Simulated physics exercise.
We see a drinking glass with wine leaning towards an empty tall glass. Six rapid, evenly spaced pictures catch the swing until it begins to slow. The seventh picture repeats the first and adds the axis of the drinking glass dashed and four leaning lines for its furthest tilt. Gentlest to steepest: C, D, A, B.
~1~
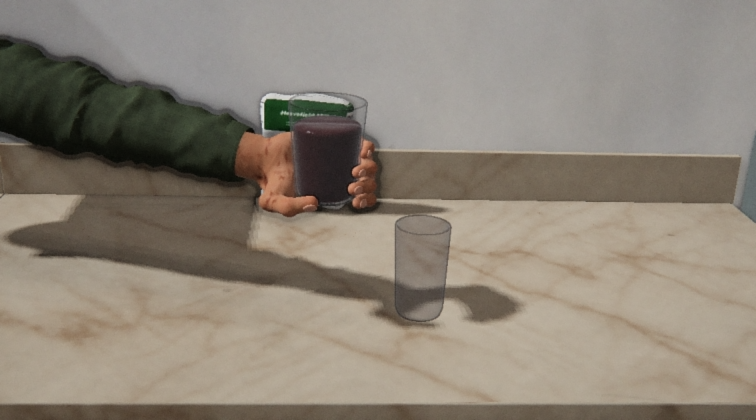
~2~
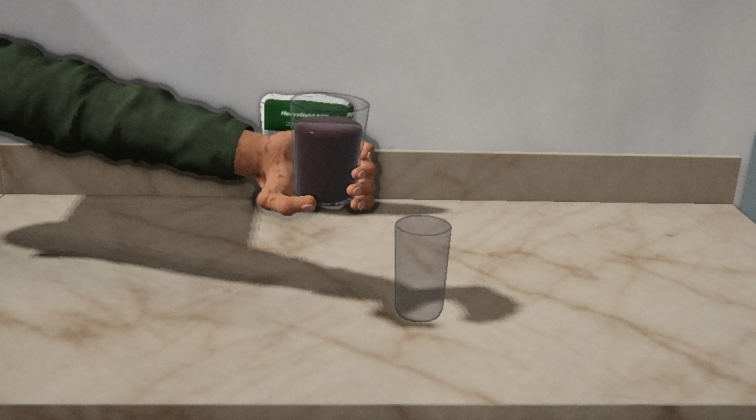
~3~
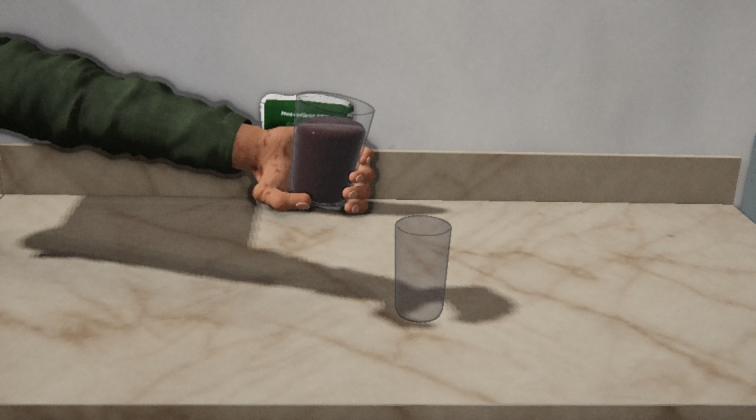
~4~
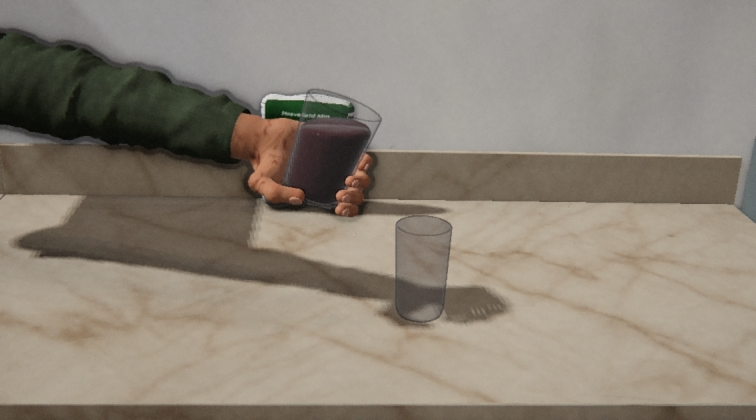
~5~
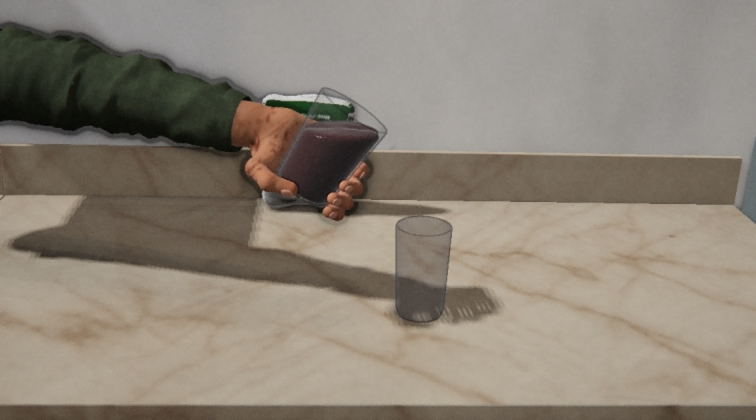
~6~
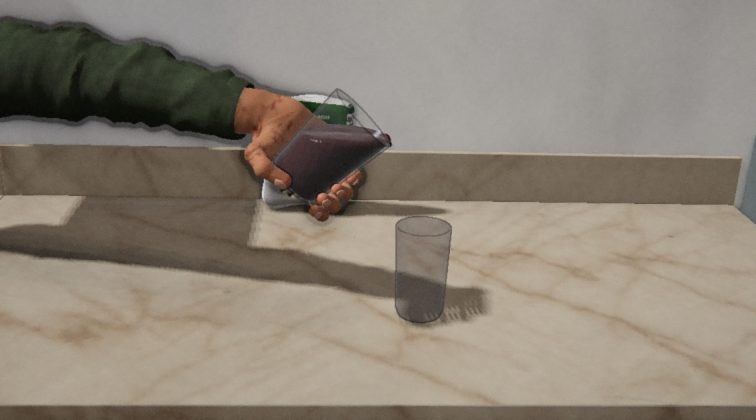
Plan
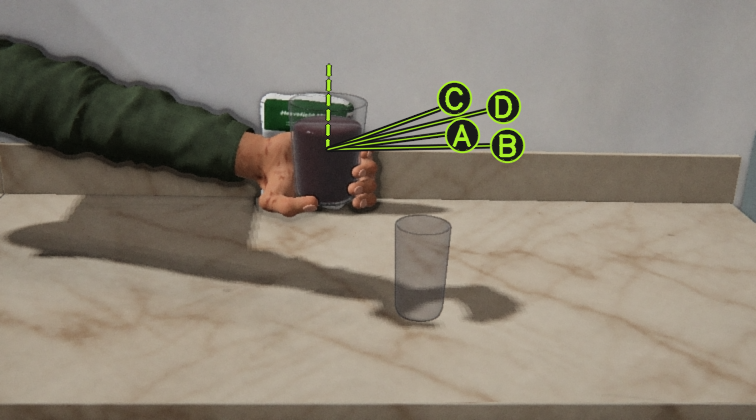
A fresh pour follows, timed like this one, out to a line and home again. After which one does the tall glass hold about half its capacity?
C.
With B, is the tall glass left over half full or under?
Over half.
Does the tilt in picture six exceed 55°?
No, it does not.
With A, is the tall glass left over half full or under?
Over.
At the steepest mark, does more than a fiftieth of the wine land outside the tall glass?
Yes.
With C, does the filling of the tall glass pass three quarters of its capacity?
No, less.
On the marked copy, A at (445, 134); B at (490, 145); C at (439, 108); D at (487, 110).
For tilt A, the tall glass ends with about 81 % of what it can hold.
For tilt B, the tall glass ends with about 84 % of what it can hold; 11 % of the wine is spilt.
For tilt C, the tall glass ends with about 49 % of what it can hold.
For tilt D, the tall glass ends with about 66 % of what it can hold.
